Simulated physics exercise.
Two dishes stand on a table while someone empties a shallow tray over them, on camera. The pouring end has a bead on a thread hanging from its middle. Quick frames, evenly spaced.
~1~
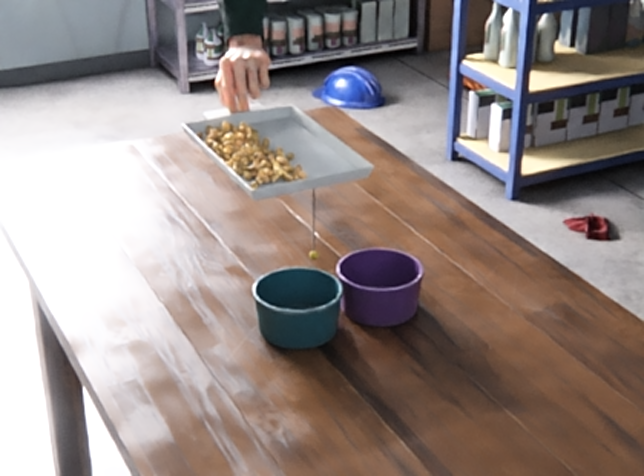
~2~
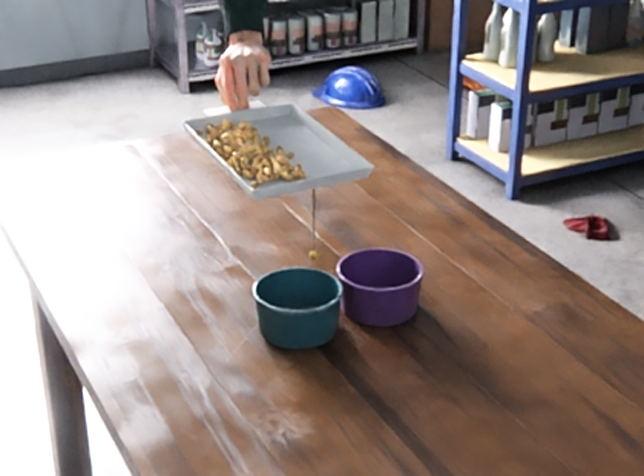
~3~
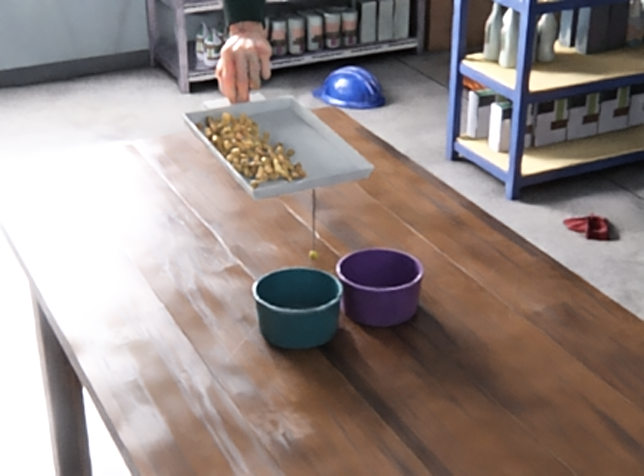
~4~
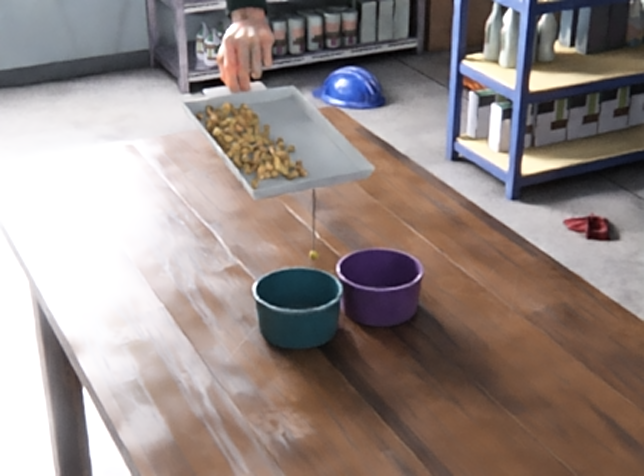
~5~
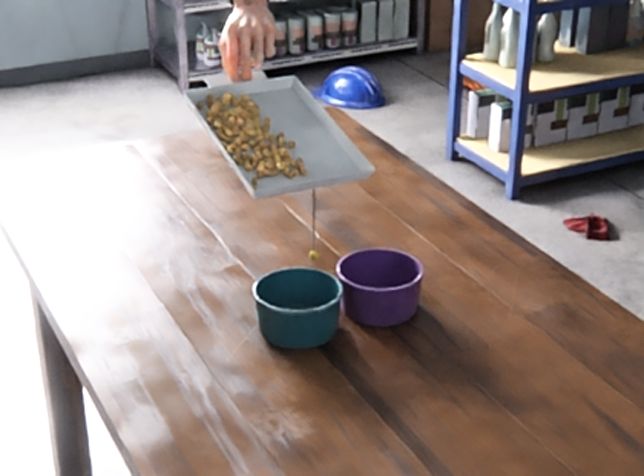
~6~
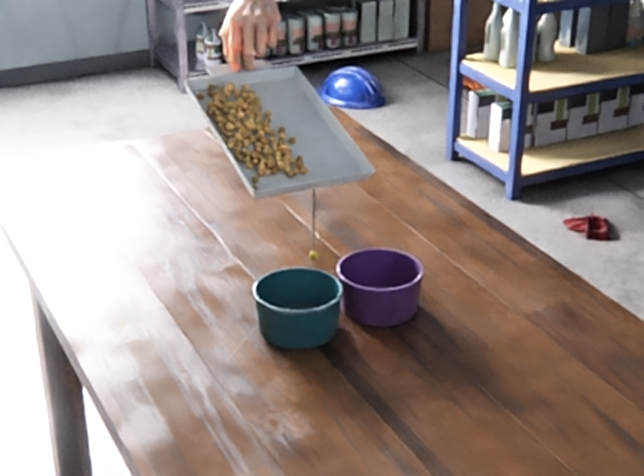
A hand held a shallow gray tray of dried chickpeas above a teal dish and a purple dish on a wooden table, then slowly raised the tray's back end, tilting it more steeply.
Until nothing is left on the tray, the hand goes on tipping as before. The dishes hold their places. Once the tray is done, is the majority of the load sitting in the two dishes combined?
Caught: Above half.
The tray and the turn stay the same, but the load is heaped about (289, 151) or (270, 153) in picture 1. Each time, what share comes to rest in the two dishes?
First 90 %, then 90 %.
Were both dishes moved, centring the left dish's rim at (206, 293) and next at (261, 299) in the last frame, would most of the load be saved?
In the first position a minority, in the second a majority.
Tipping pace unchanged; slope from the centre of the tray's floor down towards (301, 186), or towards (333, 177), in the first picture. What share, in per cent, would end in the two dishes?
90 % and 90 %.
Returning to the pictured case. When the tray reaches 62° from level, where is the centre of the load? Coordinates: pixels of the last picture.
The middle of the pieces sits at roughly (306, 159).
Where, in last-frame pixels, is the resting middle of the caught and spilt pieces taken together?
About pixel (354, 311).
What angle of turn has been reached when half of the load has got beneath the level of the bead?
Roughly 105 degrees.
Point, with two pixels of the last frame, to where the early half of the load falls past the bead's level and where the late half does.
I'd say close to (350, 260) at first and close to (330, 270) later on.
Soon, tray tipped steeply; nearly all on the tray; a stray few in the air.
A while on, tray tipped past a quarter turn; about a third on the tray; a small part in the left dish; about a quarter in the right dish; a stray few outside both; about a third in the air.
Towards the end, tray tipped past a quarter turn; about half in the left dish; about half in the right dish; a small part outside both.
Finally, tray tipped past a quarter turn; about half in the left dish; about half in the right dish; a small part outside both.
